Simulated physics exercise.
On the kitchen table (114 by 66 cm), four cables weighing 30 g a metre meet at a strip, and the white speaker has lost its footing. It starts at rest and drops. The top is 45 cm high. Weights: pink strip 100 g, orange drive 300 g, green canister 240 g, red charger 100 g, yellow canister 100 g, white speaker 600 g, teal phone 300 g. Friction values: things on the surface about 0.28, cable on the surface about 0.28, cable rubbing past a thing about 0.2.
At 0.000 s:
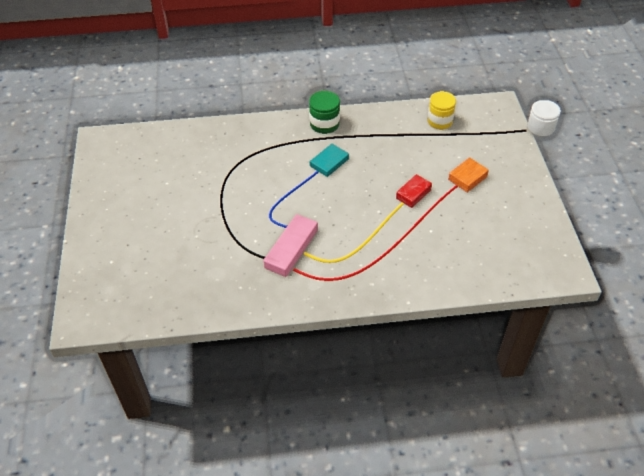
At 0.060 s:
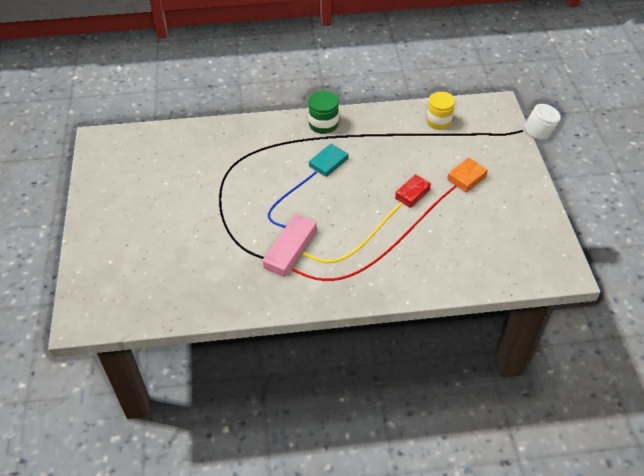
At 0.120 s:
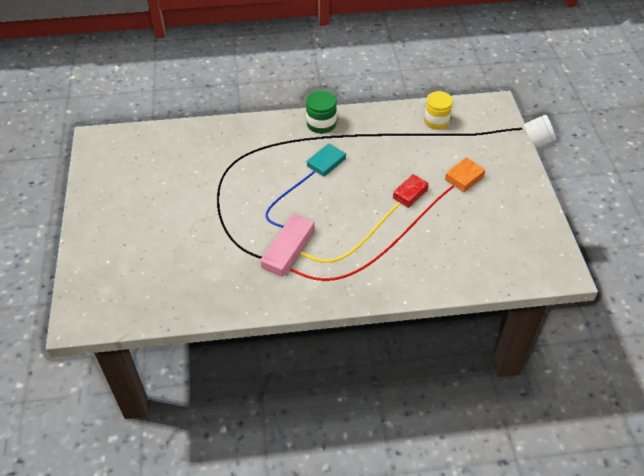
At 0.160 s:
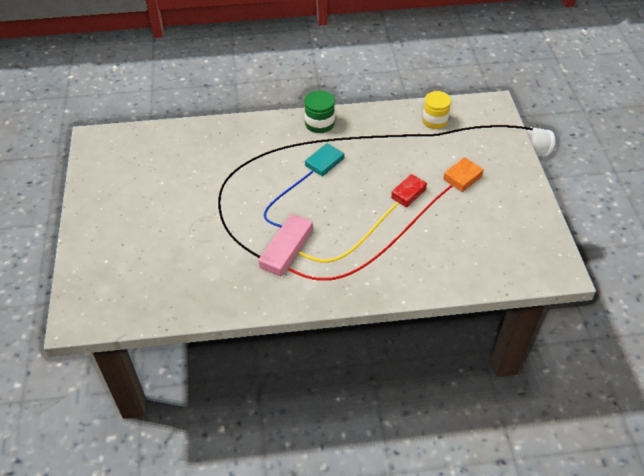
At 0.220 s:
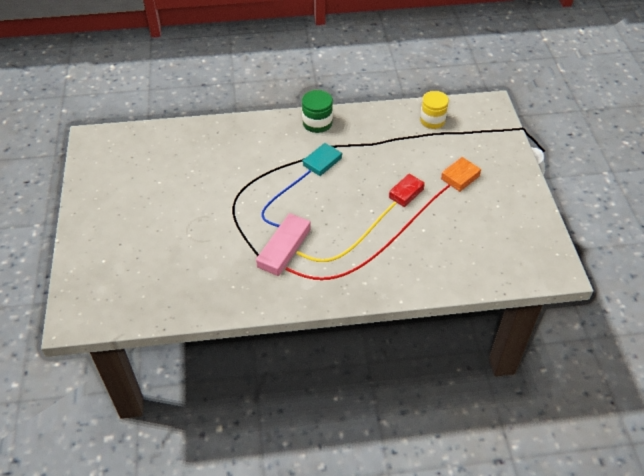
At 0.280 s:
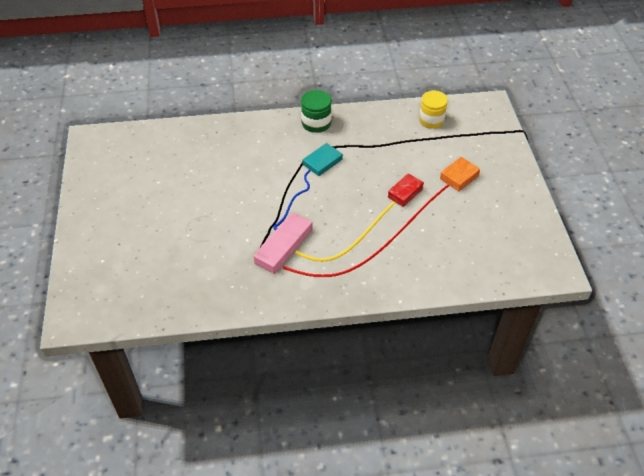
The white speaker drops off the table's right edge, pulling the black cable against the teal phone.
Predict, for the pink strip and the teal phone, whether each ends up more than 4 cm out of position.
In the end the pink strip is going to be somewhere new, the teal phone is going to be somewhere new.
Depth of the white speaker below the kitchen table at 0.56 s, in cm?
40 cm.
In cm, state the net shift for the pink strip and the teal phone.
Roughly 24 centimetres, then 18 centimetres.
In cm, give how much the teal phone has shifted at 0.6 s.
14 cm.
At 0.6 s, the strip's end of the black cable at (328, 170); pink strip 21 cm off its start, teal phone 14 cm off its start, white speaker over the edge.
At 0.8 s, the strip's end of the black cable at (332, 163); pink strip 24 cm off its start, teal phone 17 cm off its start, white speaker over the edge.
At 1.1 s, the strip's end of the black cable at (332, 163); pink strip 24 cm off its start at (337, 173), teal phone 17 cm off its start at (393, 167), white speaker over the edge.
At 1.4 s, the strip's end of the black cable at (332, 163); pink strip 24 cm off its start, teal phone 17 cm off its start, white speaker over the edge.
At 2.6 s, the strip's end of the black cable at (332, 163); pink strip 24 cm off its start at (337, 173), teal phone 17 cm off its start at (393, 167), white speaker over the edge.
